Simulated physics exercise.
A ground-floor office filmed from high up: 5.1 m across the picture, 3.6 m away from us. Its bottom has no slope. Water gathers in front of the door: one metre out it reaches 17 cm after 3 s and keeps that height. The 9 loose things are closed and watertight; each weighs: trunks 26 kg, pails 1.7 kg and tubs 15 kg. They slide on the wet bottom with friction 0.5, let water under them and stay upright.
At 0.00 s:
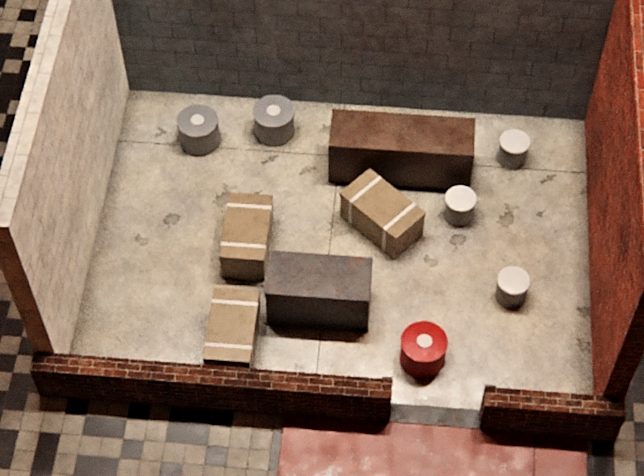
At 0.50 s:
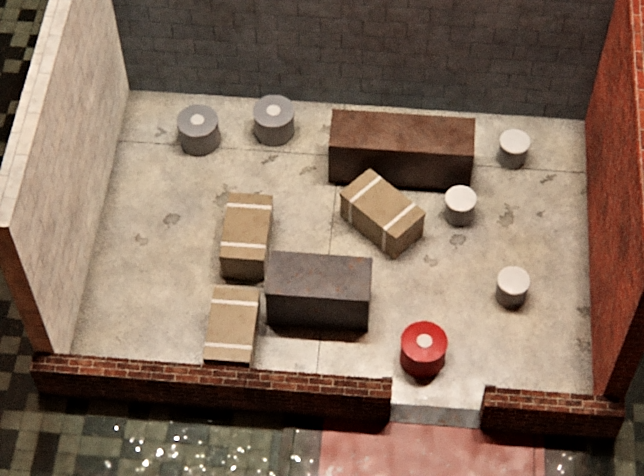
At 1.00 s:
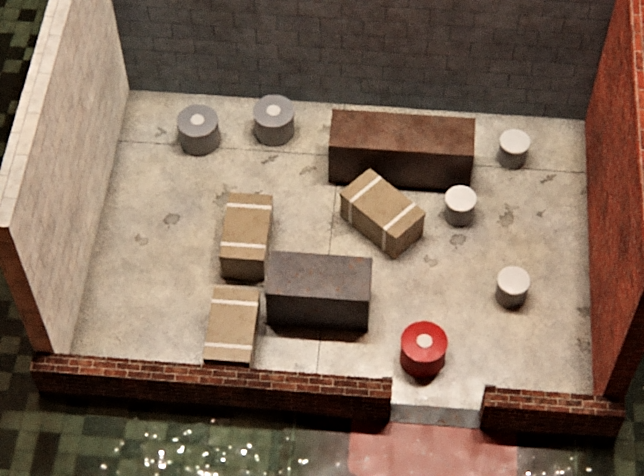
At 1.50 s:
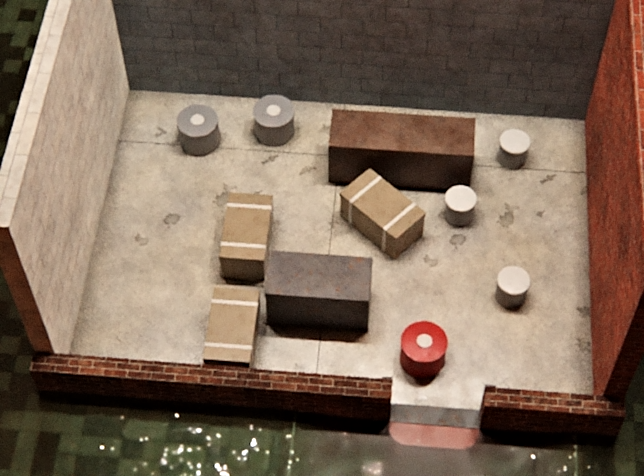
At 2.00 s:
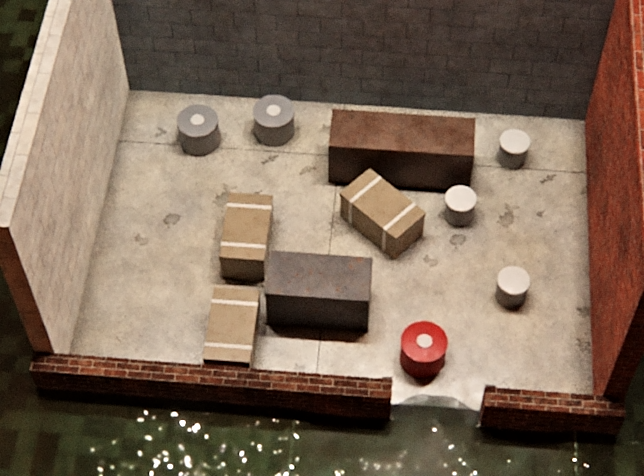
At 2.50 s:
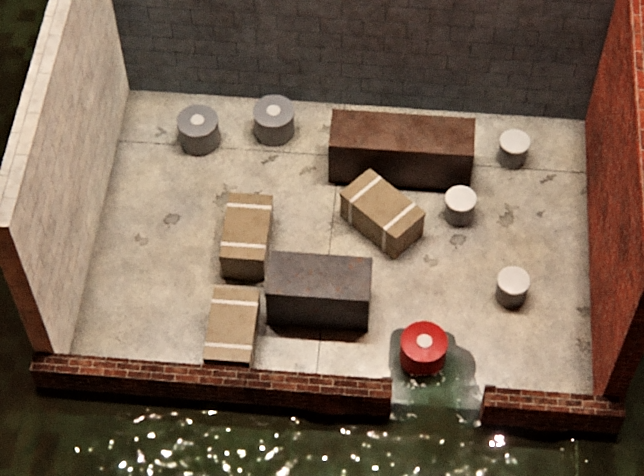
In a ground-floor office seen from above, murky water rose over the tiles outside, then slipped through the doorway and spread around the red tub, while nothing in the room moved.
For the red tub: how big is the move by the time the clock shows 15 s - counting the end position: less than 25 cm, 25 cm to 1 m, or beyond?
Red tub ends far away.
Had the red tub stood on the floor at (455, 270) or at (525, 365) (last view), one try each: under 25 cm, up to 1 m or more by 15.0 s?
In turn: It is nudged along; it holds its place.
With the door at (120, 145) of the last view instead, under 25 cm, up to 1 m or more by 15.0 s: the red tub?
Then the red tub barely shifts.
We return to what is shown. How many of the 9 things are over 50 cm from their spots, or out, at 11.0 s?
By then 3.
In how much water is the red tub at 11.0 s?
About 7 cm.
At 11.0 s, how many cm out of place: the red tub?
About 100 cm.
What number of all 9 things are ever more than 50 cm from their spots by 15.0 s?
I count 4.
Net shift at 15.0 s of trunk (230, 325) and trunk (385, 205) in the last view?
In turn: 0 cm, 30 cm.
After 3.5 s the red tub is near (423, 327), 0.2 m from its start, aground; 0 afloat.
After 6.8 s the red tub is near (418, 289), 0.6 m from its start, aground; 2 afloat.
After 11.0 s the red tub is near (427, 254), 1.0 m from its start, aground; 3 afloat.
After 15.0 s the red tub is near (444, 224), 1.4 m from its start, afloat; 5 afloat.
